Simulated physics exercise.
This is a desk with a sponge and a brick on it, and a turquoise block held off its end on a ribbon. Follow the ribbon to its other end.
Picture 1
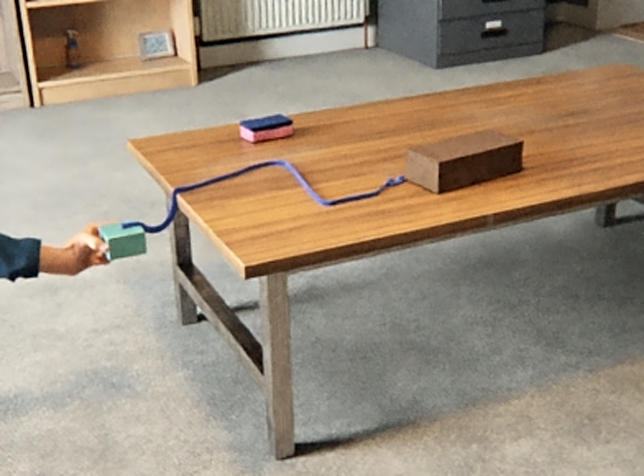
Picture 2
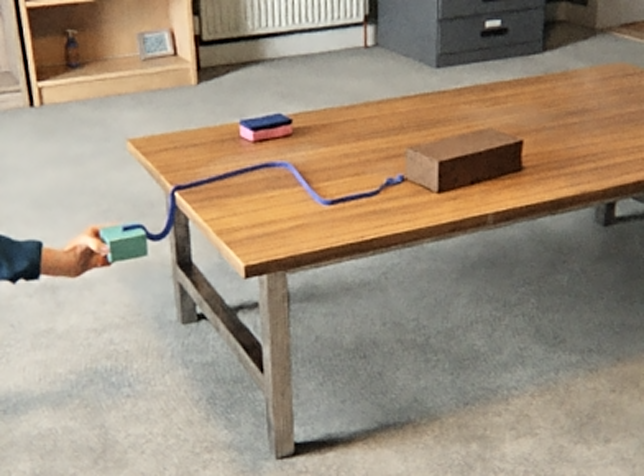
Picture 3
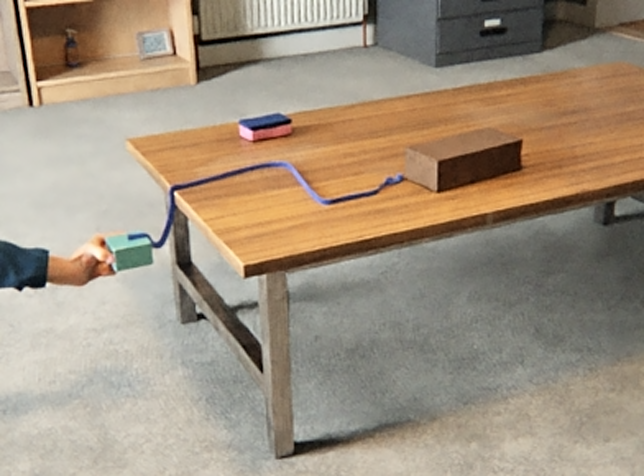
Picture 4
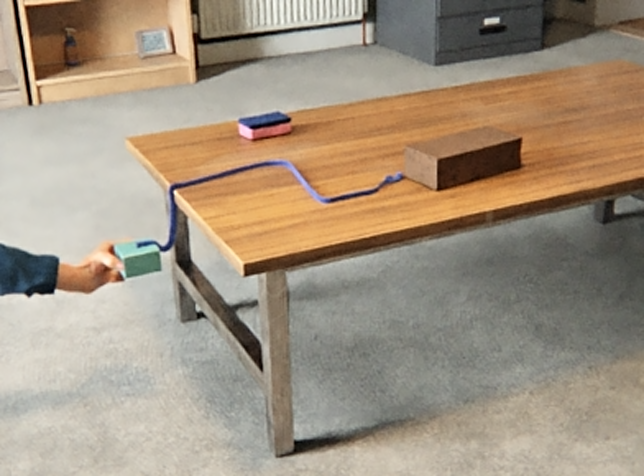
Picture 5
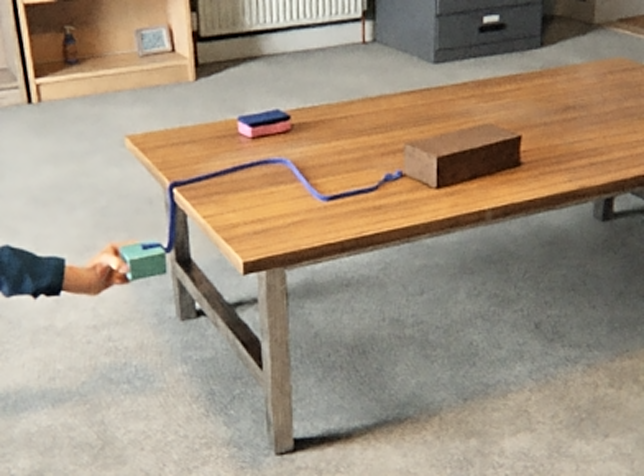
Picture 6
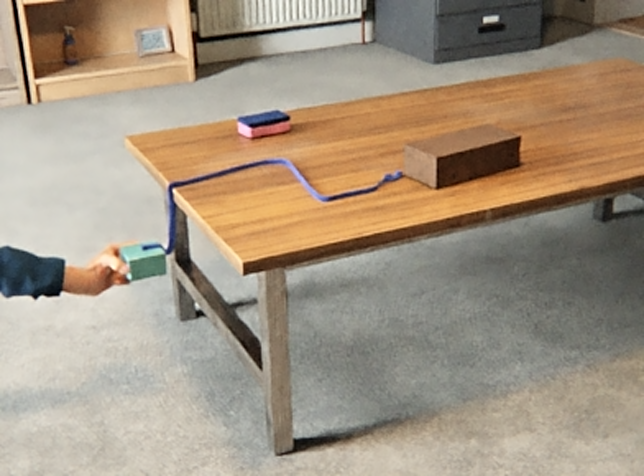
A hand lowers a turquoise block on a slack blue ribbon slightly beside the desk.
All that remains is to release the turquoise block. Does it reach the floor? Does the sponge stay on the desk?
As it turns out, the turquoise block lands on the floor; the sponge keeps its place.
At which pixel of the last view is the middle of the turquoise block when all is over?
At about (153, 394).
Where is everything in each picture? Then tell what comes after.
Turquoise block (123, 240); brick (465, 144); sponge (266, 120), in the first picture.
Turquoise block (124, 242), in the second picture.
Turquoise block (130, 250), in the third picture.
Turquoise block (138, 258); ribbon through (333, 201) (289, 166), in the fourth picture.
Turquoise block (143, 260); ribbon through (332, 199) (289, 164), in the fifth picture.
Turquoise block (143, 260); brick (463, 139); sponge (264, 116); ribbon tied to the brick, with much slack, in the sixth picture.
Then, 0.40 s later than the last view, block on the floor near (153, 394); brick as before; sponge as before.
Finally, block on the floor near (153, 394); brick as before; sponge as before. The turquoise block drops all the way and the sponge stays on top.
